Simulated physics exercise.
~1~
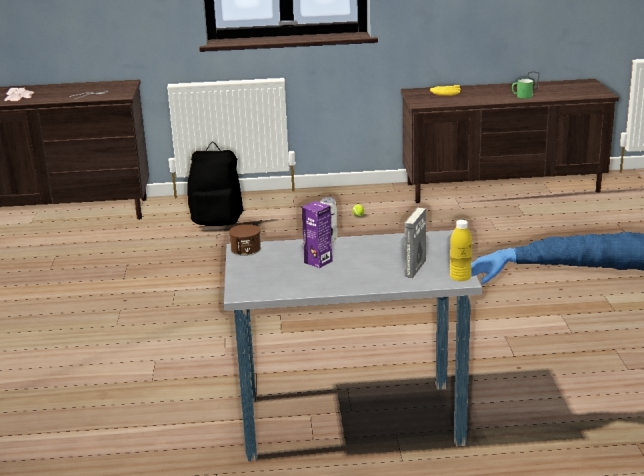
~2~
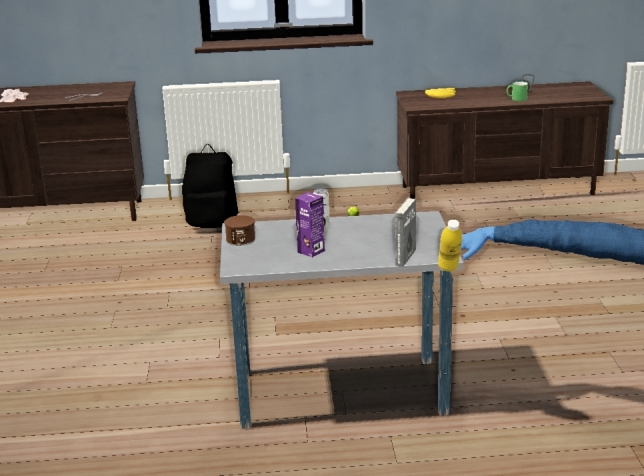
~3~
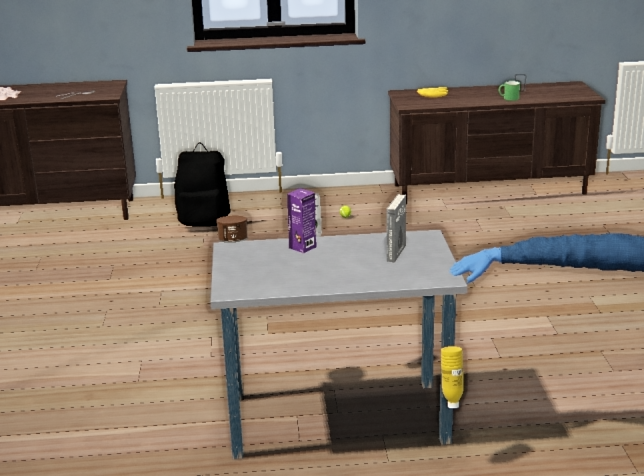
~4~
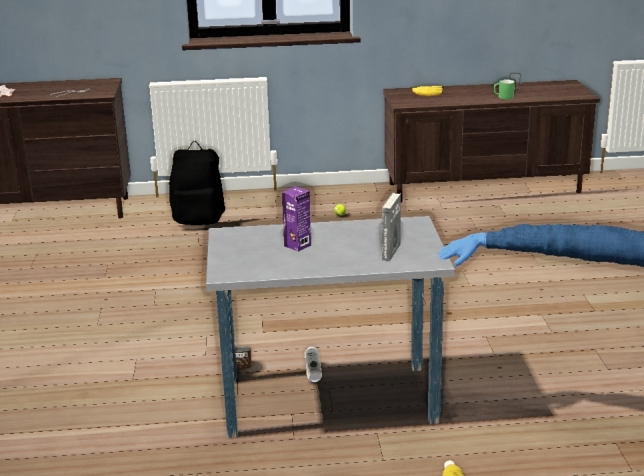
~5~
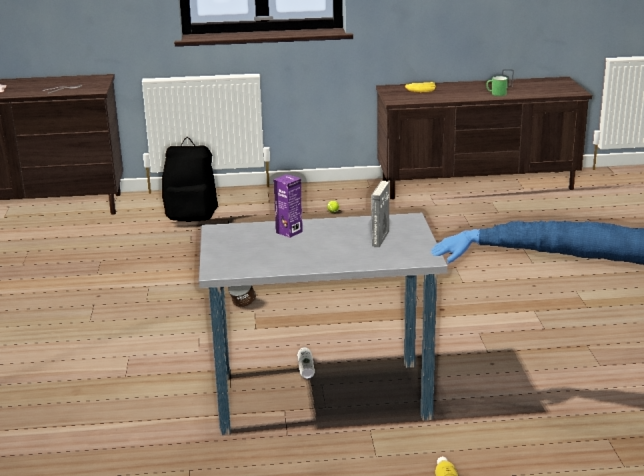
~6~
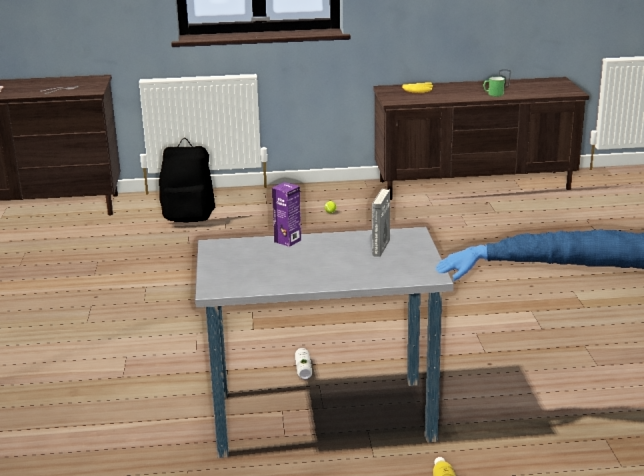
A blue-gloved hand jerked a small grey table back and forth, and the yellow bottle fell off the right side, followed by the brown tub and white can, leaving only the purple carton and grey book standing on top.
